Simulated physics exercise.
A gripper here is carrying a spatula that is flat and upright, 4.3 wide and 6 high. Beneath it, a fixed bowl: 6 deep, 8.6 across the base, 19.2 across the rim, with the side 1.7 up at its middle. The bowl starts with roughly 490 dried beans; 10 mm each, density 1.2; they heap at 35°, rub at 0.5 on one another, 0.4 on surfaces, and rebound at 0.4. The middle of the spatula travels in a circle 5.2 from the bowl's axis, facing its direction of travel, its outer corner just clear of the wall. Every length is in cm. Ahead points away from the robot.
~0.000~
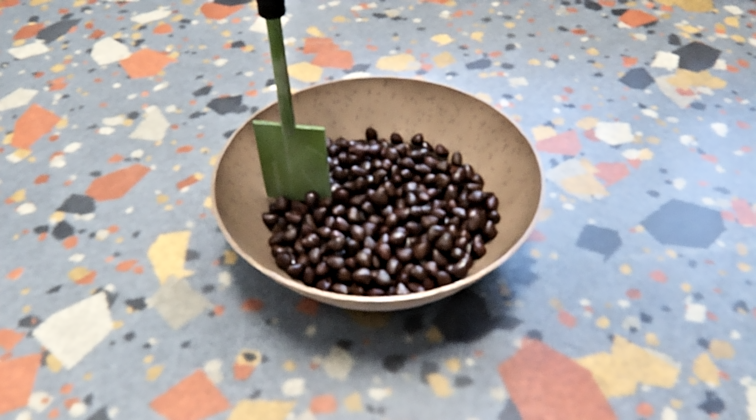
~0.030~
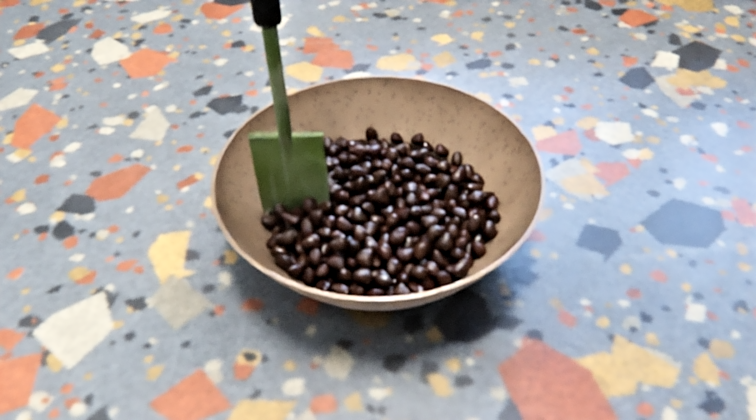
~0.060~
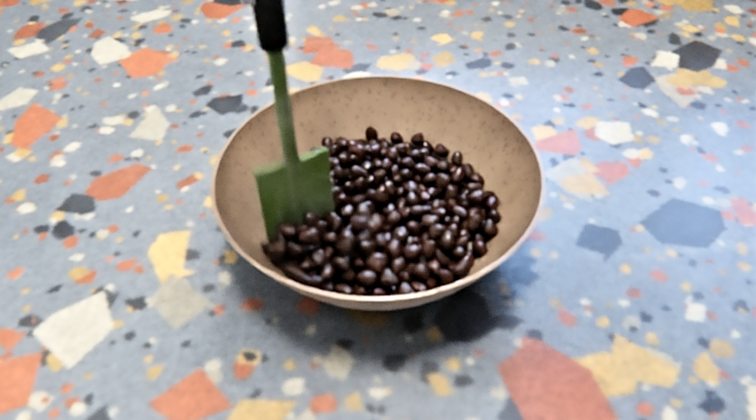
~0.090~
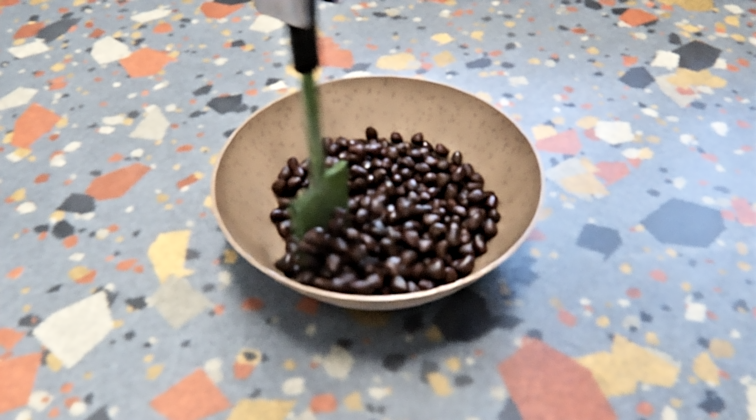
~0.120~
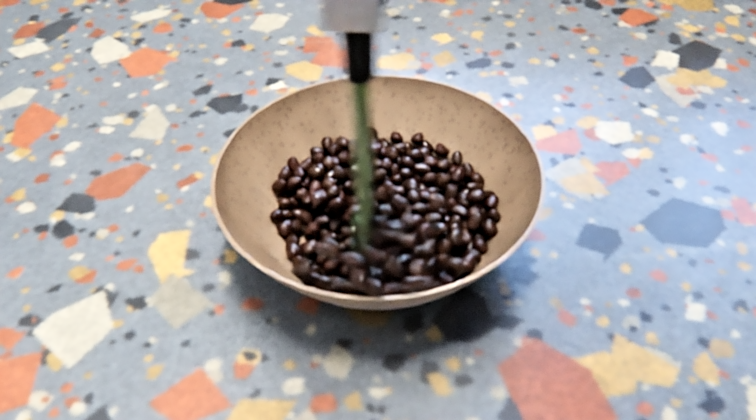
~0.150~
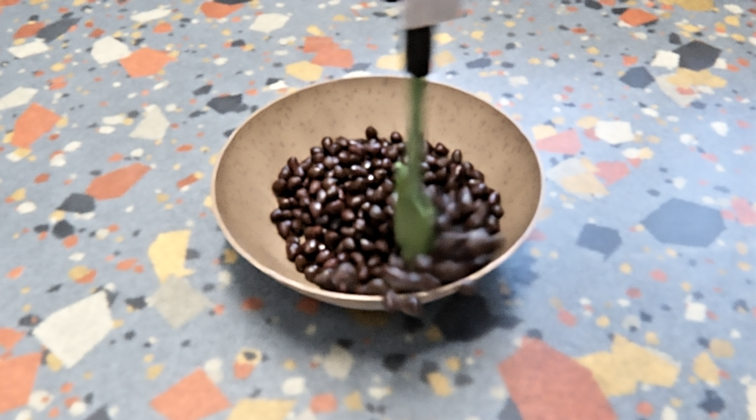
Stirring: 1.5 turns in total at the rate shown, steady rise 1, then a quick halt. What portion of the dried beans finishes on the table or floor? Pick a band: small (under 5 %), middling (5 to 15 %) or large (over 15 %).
Large.
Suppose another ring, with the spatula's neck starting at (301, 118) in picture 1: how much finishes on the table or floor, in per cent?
30 %.
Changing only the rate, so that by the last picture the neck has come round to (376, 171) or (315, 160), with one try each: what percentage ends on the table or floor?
It comes to close to 20 per cent and close to 5 per cent.
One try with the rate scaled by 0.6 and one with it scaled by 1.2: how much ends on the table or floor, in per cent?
Around 10 percent for the first try and 30 percent for the second.
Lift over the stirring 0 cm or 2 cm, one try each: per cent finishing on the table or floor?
Roughly 40 percent, then roughly 15 percent.
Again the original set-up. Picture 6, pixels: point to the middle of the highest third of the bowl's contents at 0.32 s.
Around (359, 143).
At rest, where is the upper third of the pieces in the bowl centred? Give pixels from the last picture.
It is centred near (404, 200).
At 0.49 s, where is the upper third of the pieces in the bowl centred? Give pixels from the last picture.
Near pixel (366, 247).
After 0.32 s, 281° round, highest piece 10 above the table; 435 in the bowl, 26 on the table or floor, 32 in flight or on the tool.
After 0.49 s, 81° round, highest piece 9 above the table; 397 in the bowl, 81 on the table or floor, 15 in flight or on the tool.
After 0.78 s, 180° round, highest piece 5 above the table; 385 in the bowl, 107 on the table or floor, 1 in flight or on the tool.
After 1.48 s, 180° round, highest piece 5 above the table; 385 in the bowl, 108 on the table or floor.
In the end, 385 in the bowl, 108 on the table or floor. That is 22 % on the table or floor.
